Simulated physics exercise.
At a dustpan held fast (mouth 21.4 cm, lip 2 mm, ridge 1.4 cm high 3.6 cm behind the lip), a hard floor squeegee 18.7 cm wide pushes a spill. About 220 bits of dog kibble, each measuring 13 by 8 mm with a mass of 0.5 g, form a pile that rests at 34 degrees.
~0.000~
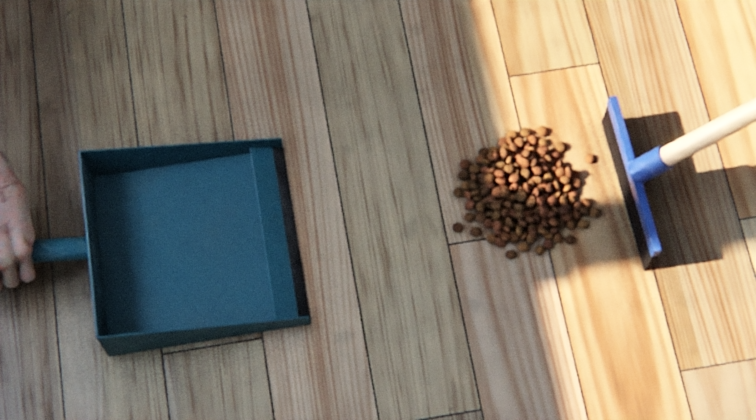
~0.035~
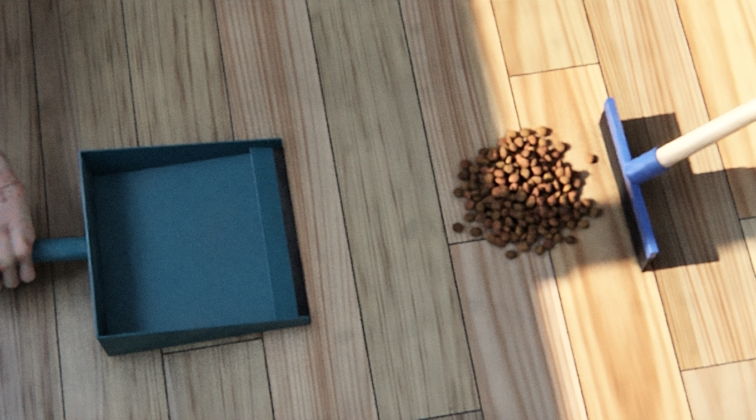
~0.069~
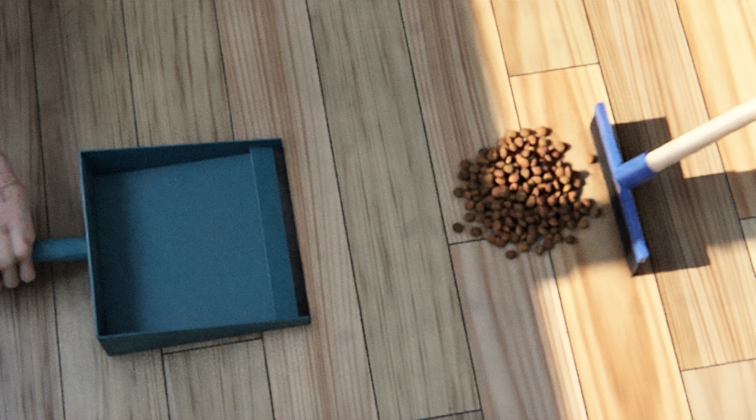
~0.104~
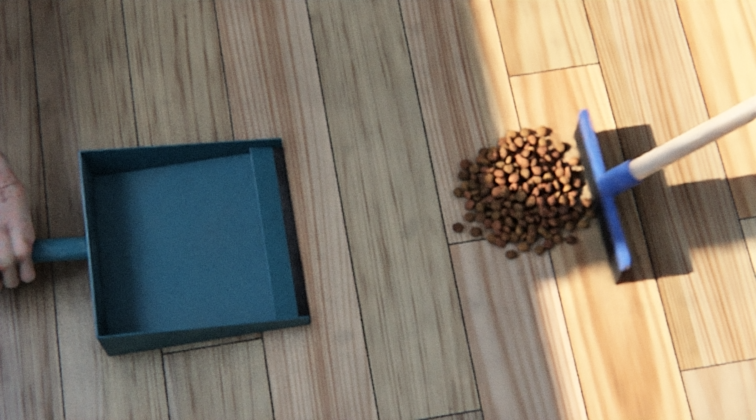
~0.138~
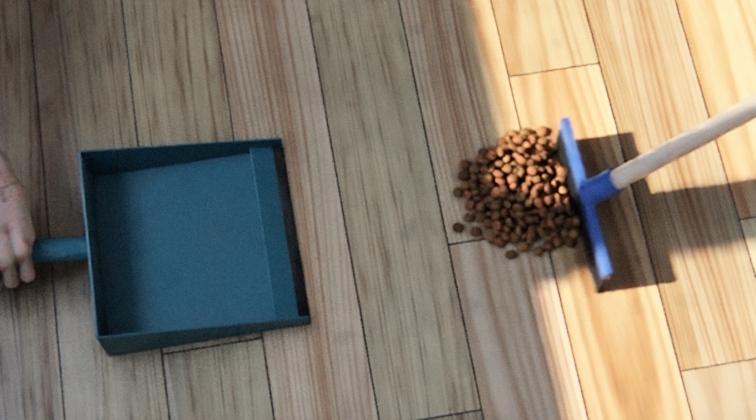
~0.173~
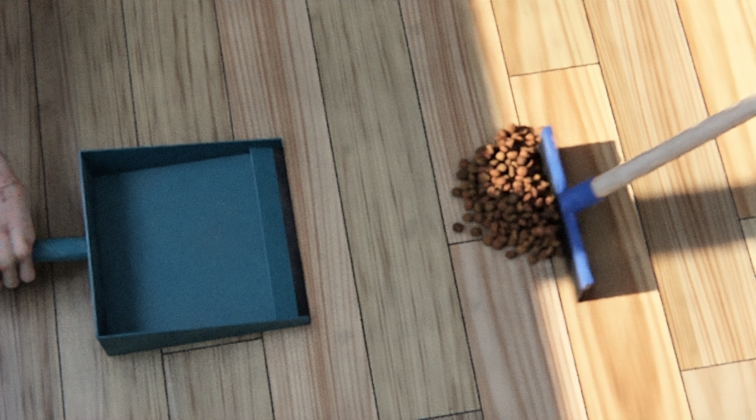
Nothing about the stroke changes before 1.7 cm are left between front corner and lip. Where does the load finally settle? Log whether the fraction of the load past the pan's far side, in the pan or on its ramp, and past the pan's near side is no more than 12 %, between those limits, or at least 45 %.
Past the pan's far side: No more than 12 %; in the pan or on its ramp: Between the limits; past the pan's near side: Between the limits.
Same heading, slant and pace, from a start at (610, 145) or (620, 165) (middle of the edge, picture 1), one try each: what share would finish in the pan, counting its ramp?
Roughly 40 % and 35 %.
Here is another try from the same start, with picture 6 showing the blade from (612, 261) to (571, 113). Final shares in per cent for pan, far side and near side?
The pan gets 40, the far side 0 and the near side 5.
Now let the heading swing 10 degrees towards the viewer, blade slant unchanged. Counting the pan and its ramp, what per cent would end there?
The pan, ramp included, would get around 0 per cent.
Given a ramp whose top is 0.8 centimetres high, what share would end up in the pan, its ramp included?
That would give something like 30 per cent.
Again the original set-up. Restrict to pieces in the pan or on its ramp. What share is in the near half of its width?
Some 100 per cent.
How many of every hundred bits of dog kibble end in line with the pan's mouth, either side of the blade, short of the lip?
Share there: Around 50 percent.
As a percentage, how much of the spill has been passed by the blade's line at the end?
Some 40 percent, give or take.
After 0.38 s, middle of the blade 16 cm from the lip; 0 % over the lip, far side 0 %, near side 5 %.
After 0.52 s, middle of the blade 6 cm from the lip; 0 % over the lip, far side 0 %, near side 15 %.
After 0.79 s, middle of the blade 2 cm from the lip; 25 % over the lip, far side 0 %, near side 20 %.
At rest (1.3 s), far side 0 %, pan 25 %, near side 20 %, in front of the lip or behind the blade 50 %.
